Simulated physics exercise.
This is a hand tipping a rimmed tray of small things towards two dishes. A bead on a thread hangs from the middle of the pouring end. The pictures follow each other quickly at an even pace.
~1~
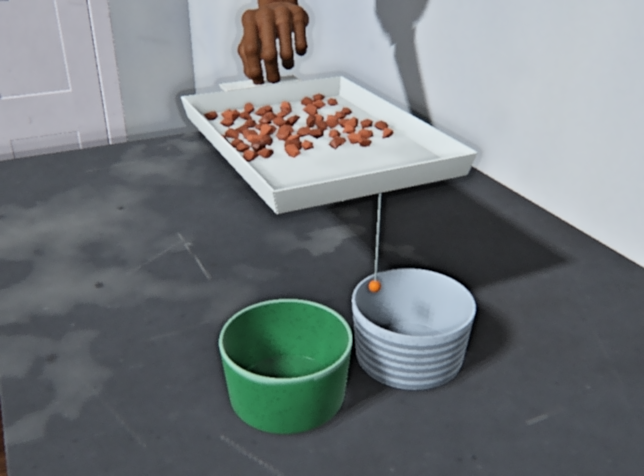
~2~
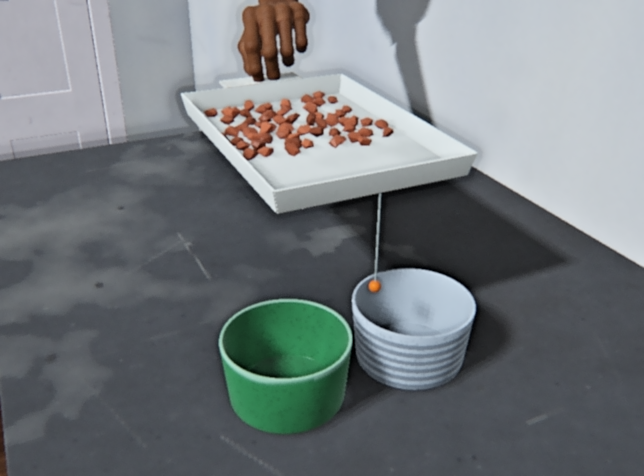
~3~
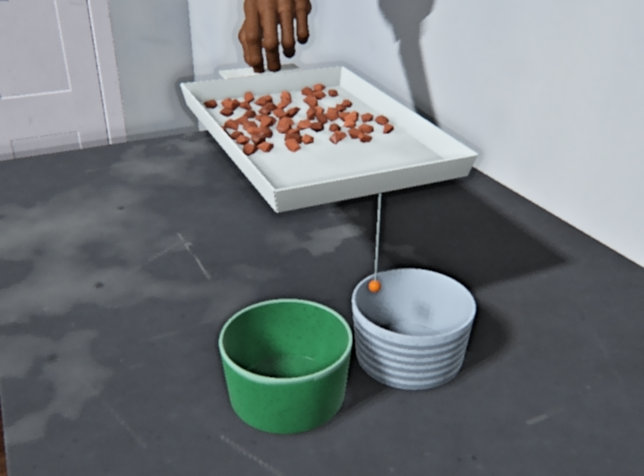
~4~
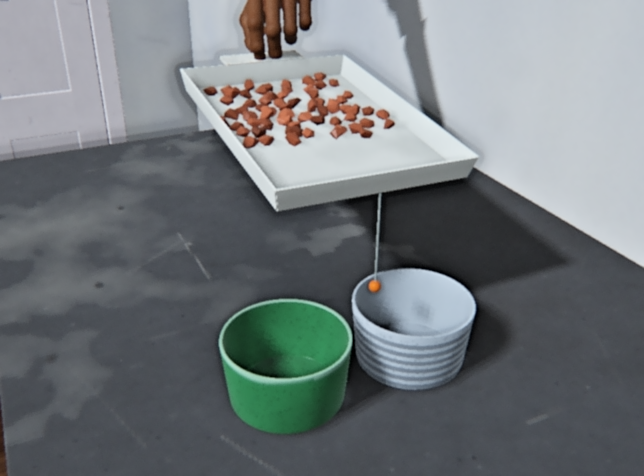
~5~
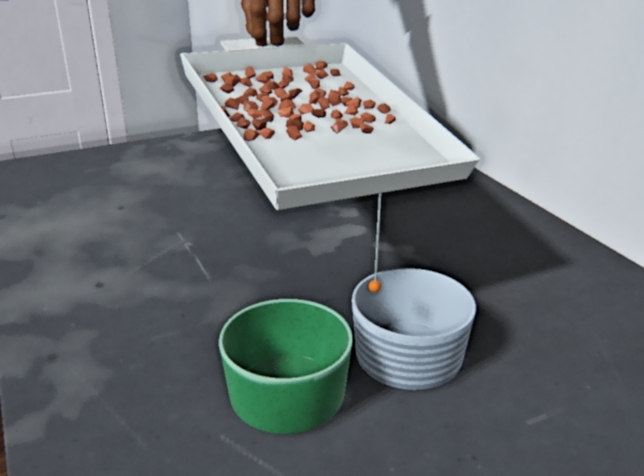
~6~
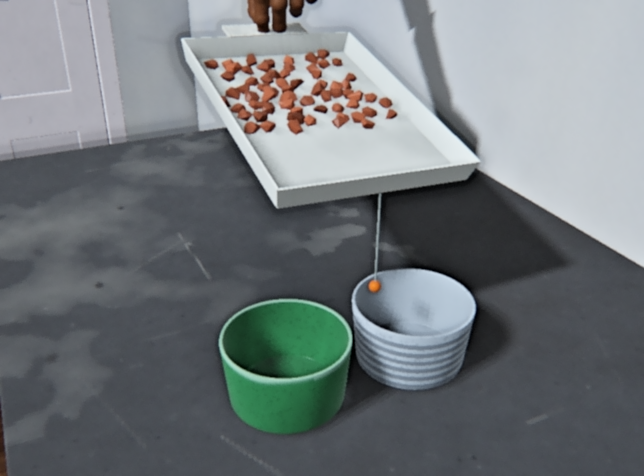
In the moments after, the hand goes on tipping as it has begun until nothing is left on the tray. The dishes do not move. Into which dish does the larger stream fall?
The right-hand one ends fuller.
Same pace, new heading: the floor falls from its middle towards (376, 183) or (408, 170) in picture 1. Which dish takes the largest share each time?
One: The right dish. Two: The dish on the right.
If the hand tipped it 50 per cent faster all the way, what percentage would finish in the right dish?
Near 50 %.
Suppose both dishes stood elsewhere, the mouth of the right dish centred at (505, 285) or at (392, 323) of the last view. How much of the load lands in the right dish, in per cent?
Near 30 % and 40 %.
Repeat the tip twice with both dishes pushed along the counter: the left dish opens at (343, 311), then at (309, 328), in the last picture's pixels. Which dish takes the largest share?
The first try: The right-hand dish. The second: The right dish.
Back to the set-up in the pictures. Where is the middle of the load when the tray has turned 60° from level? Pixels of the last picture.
Around (424, 171).
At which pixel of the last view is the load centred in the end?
At about (434, 355).
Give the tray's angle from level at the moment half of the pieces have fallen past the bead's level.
Around 105° of tilt.
Just after the last frame, tray tipped steeply; the larger part on the tray; just a few in the right dish; just a few outside both; about a tenth in the air.
A moment on, tray tipped past a quarter turn; roughly two thirds on the tray; about a tenth in the right dish; about a tenth outside both; about a tenth in the air.
Further on, tray tipped past a quarter turn; roughly two thirds in the right dish; roughly a third outside both.
When it is over, tray tipped past a quarter turn; not one in the left dish; roughly two thirds in the right dish; roughly a third outside both.
